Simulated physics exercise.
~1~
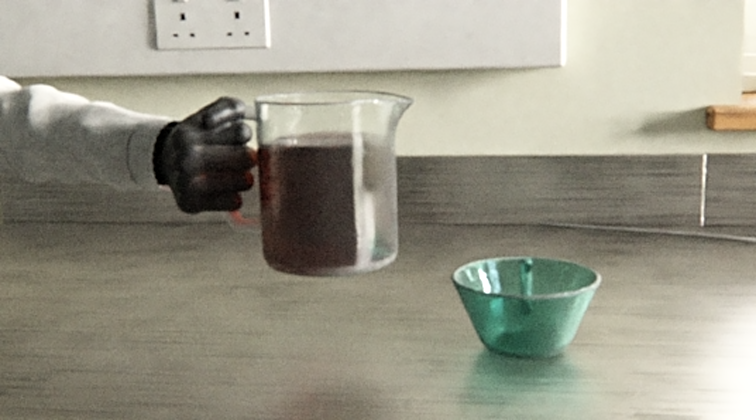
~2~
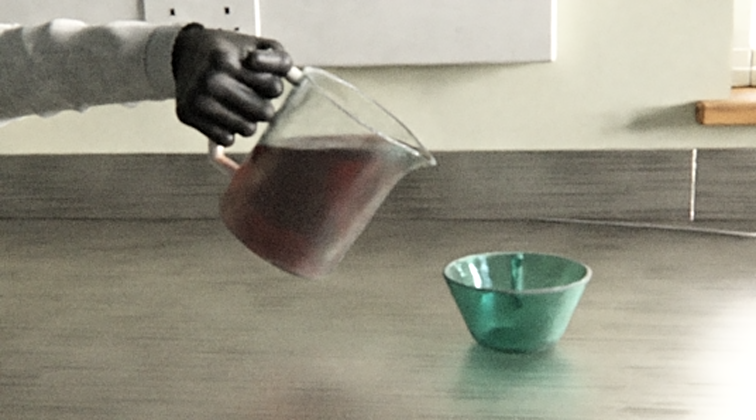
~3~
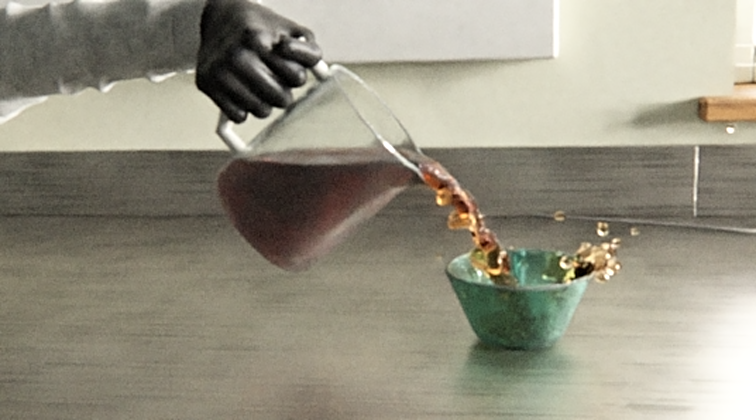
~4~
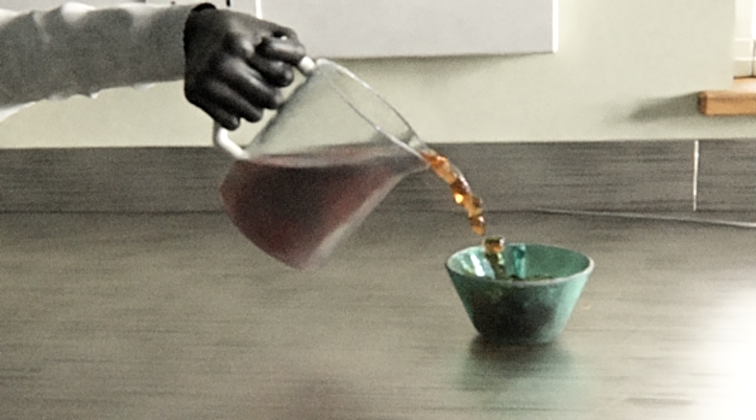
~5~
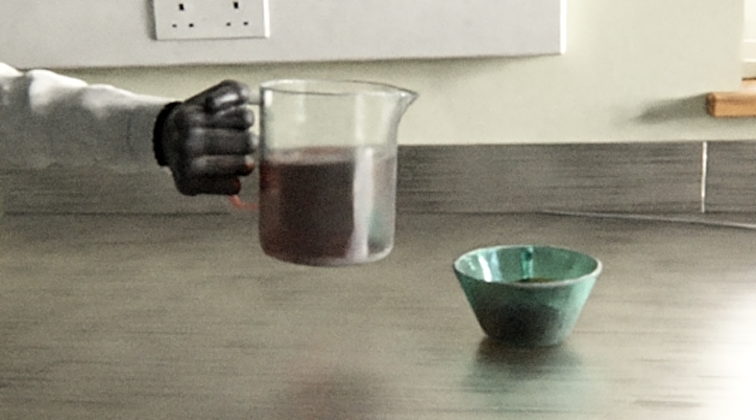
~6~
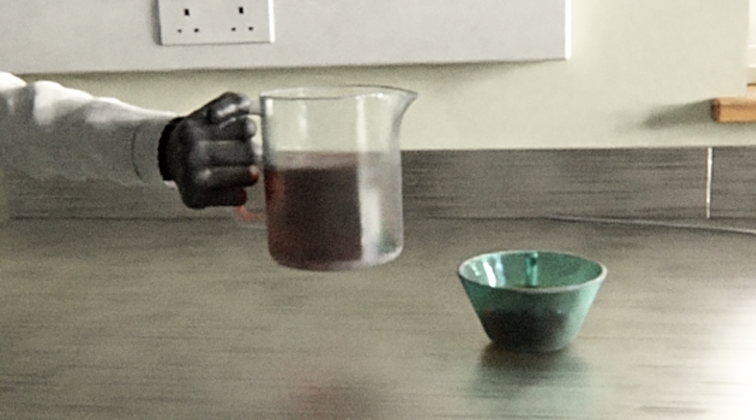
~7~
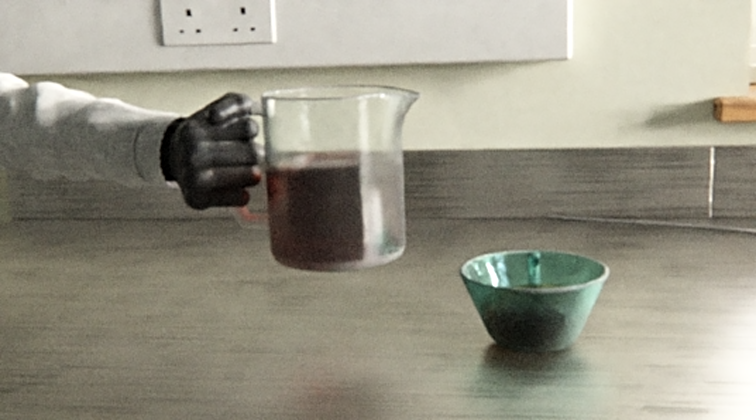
To begin with, a dark-gloved hand in a pale sleeve holds up a clear jug of dark reddish-brown liquid, to the left of an empty green cup on a grey counter. The hand tips the jug to the right until its spout points down towards the cup. An amber stream then pours into the cup, and drops splash up over its right side. The jug starts to tilt back while a thinner stream still falls. Finally the jug is held upright again, noticeably less full, and the green cup stands with some liquid inside.
